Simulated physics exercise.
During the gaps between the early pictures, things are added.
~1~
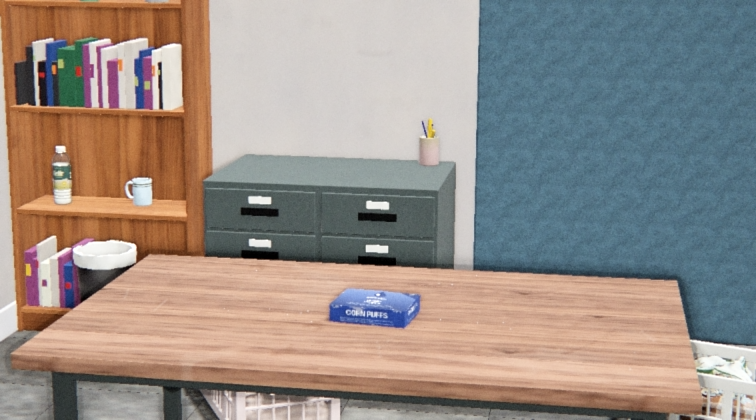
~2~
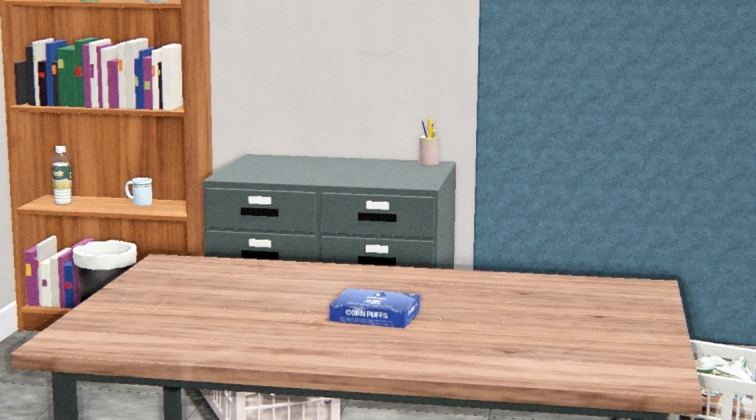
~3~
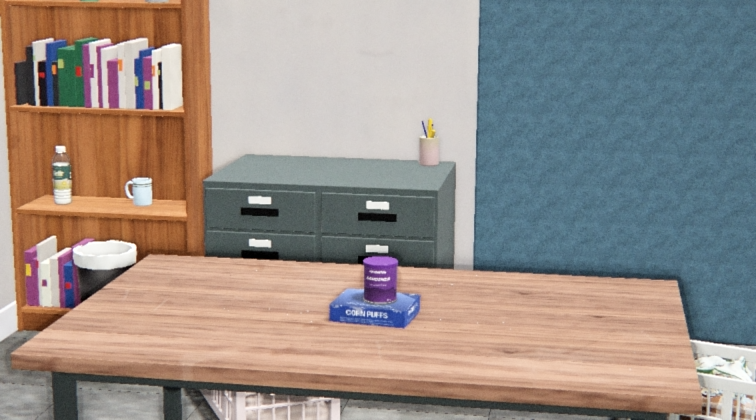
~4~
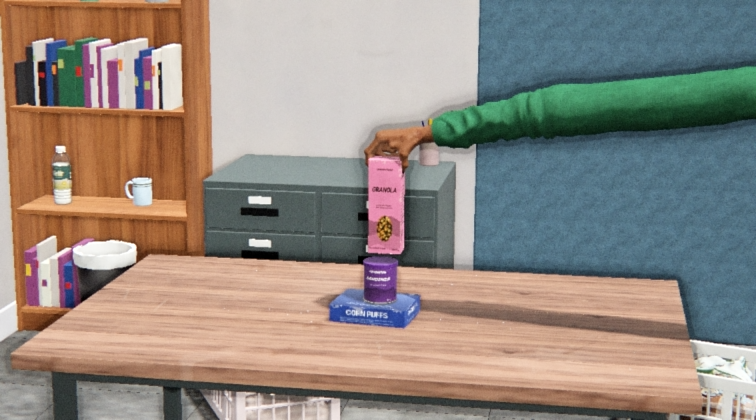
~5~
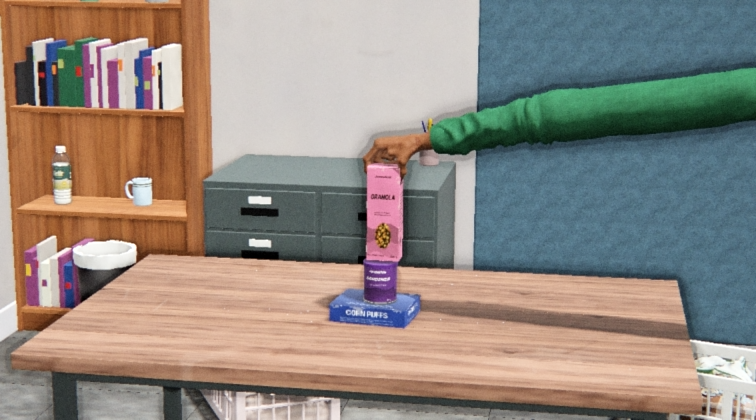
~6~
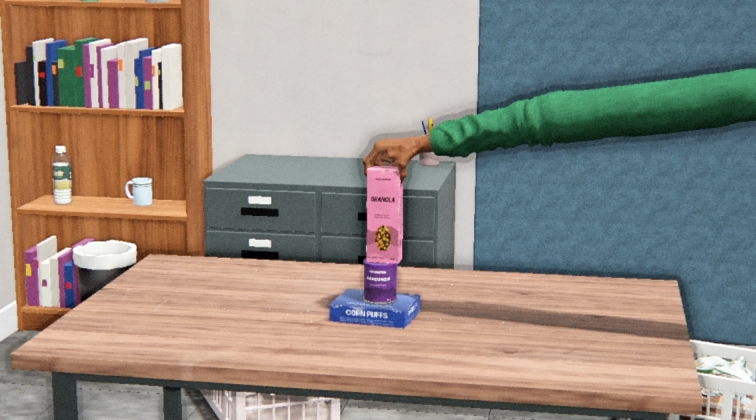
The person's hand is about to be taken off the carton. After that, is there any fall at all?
My guess is a success.
Then, 0.50 s on from there, no change.
Then, 1.00 s on from there, pink carton resting near (385, 215).
In the end, all 3 unmoved. At the end, from the last picture's camera, pink carton near (385, 215). The pile holds.
